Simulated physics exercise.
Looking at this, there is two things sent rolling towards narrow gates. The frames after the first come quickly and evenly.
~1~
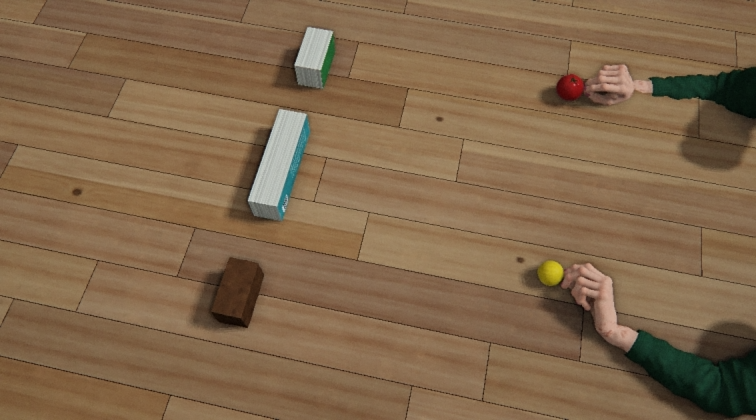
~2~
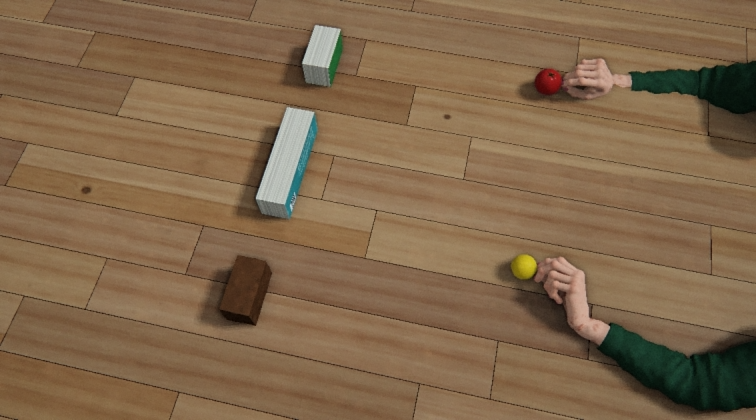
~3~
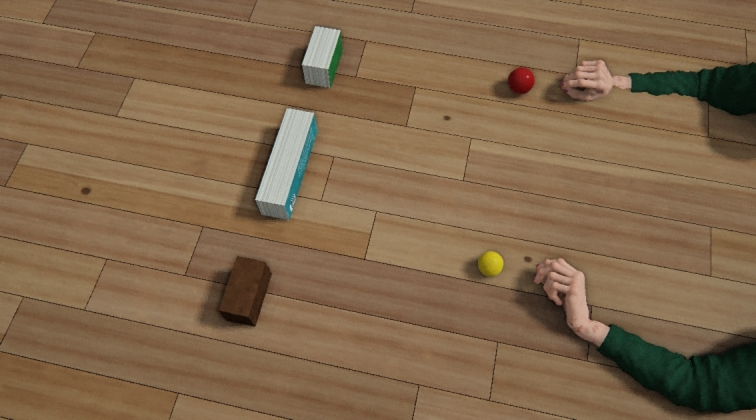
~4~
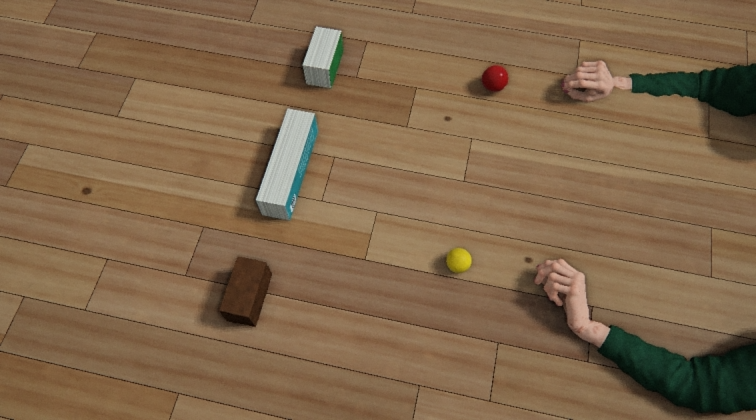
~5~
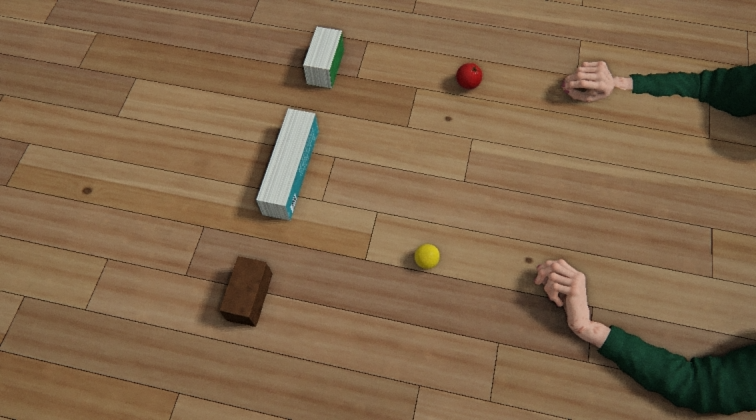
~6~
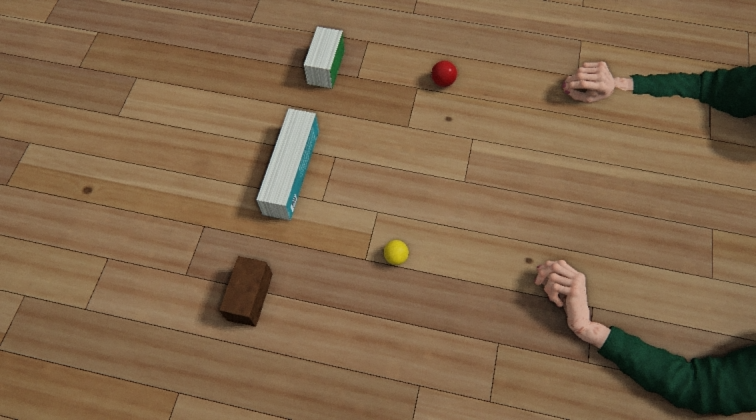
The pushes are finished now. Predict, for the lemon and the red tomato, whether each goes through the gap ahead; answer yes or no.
Lemon - yes; red tomato - no.
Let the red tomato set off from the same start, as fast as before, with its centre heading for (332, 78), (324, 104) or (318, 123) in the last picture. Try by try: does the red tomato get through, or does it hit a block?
Try by try it knocks into a block, then makes it past, then knocks into a block.
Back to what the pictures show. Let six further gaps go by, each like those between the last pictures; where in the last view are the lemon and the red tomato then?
Around (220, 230), and around (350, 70).
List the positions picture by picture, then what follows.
Lemon (551, 273) under the hand; red tomato (570, 88) under the hand; brown brick (239, 293), in the first picture.
Lemon (524, 267); red tomato (548, 82), in the second picture.
Lemon (491, 264); red tomato (521, 81), in the third picture.
Lemon (459, 261); red tomato (495, 79), in the fourth picture.
Lemon (427, 257); red tomato (469, 76), in the fifth picture.
Lemon (396, 253); red tomato (444, 74); green book (325, 58), in the sixth picture.
Then, 0.34 s past the last view, lemon heading on near (268, 236); red tomato coming back near (352, 65).
Then, 0.90 s past the last view, lemon heading on near (74, 210); red tomato moving sideways near (355, 72).
Finally, the lemon gets between the blocks; the red tomato is stopped, near (357, 75).
